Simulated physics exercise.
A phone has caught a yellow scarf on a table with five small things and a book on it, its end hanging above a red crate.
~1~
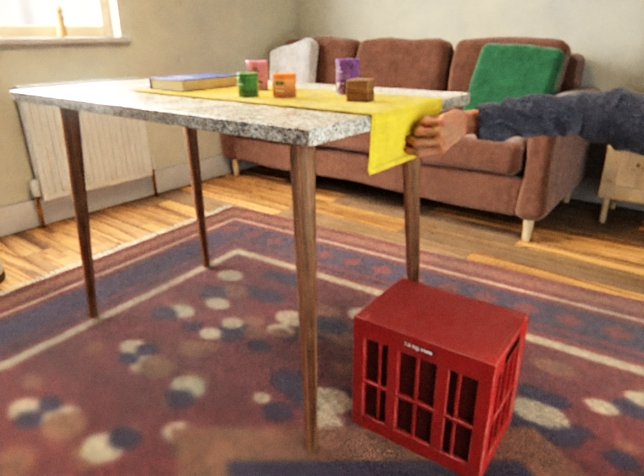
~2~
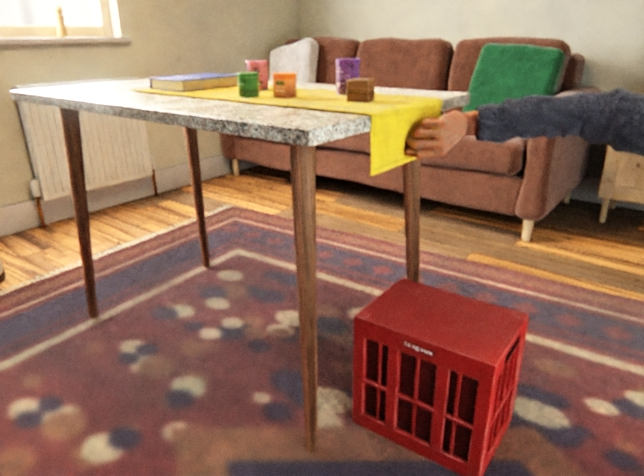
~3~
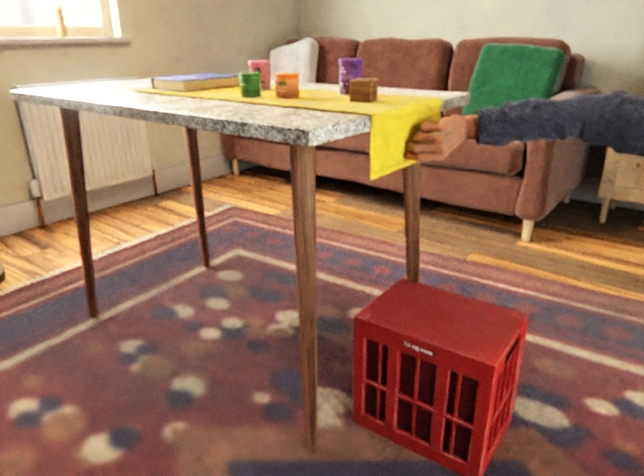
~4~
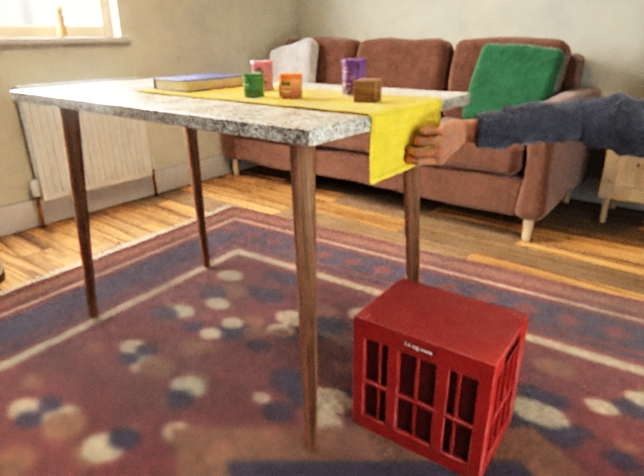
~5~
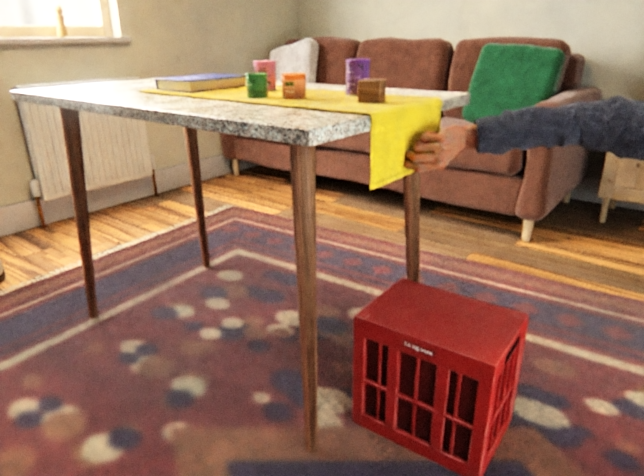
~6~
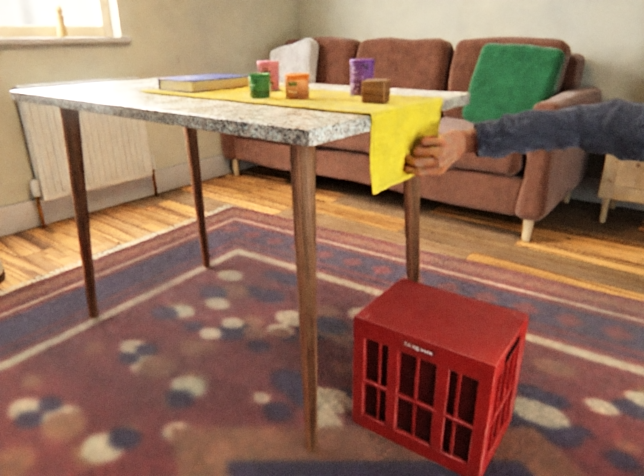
A hand gripped the hanging end of a yellow scarf and slowly drew it slightly downward above a red crate, and the book and five small things on the table shifted a little rightward with it.
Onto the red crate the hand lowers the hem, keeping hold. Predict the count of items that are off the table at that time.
Predicted count: Three.
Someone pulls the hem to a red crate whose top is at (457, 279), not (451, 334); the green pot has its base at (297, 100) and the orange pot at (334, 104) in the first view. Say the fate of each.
The green pot ends up on top while the orange pot ends up off.
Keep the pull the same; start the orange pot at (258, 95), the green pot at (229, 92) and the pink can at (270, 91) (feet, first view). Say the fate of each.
The orange pot stays put; the green pot stays put; and the pink can stays put.
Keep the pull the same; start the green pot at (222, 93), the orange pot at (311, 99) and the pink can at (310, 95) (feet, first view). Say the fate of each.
The green pot ends up on top still, the orange pot ends up off the top, the pink can ends up off the top.
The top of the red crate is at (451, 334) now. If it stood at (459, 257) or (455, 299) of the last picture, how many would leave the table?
That would make 1 and 2.
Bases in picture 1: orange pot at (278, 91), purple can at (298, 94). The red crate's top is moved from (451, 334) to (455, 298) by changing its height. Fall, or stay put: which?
Observed: Orange pot remains seated; purple can remains seated.
Soon after, hem near (406, 233); brown cube gone.
Then, hem near (405, 278); brown cube and purple can gone.
At rest, hem on the crate; brown cube, purple can and orange pot gone. It carries off three.
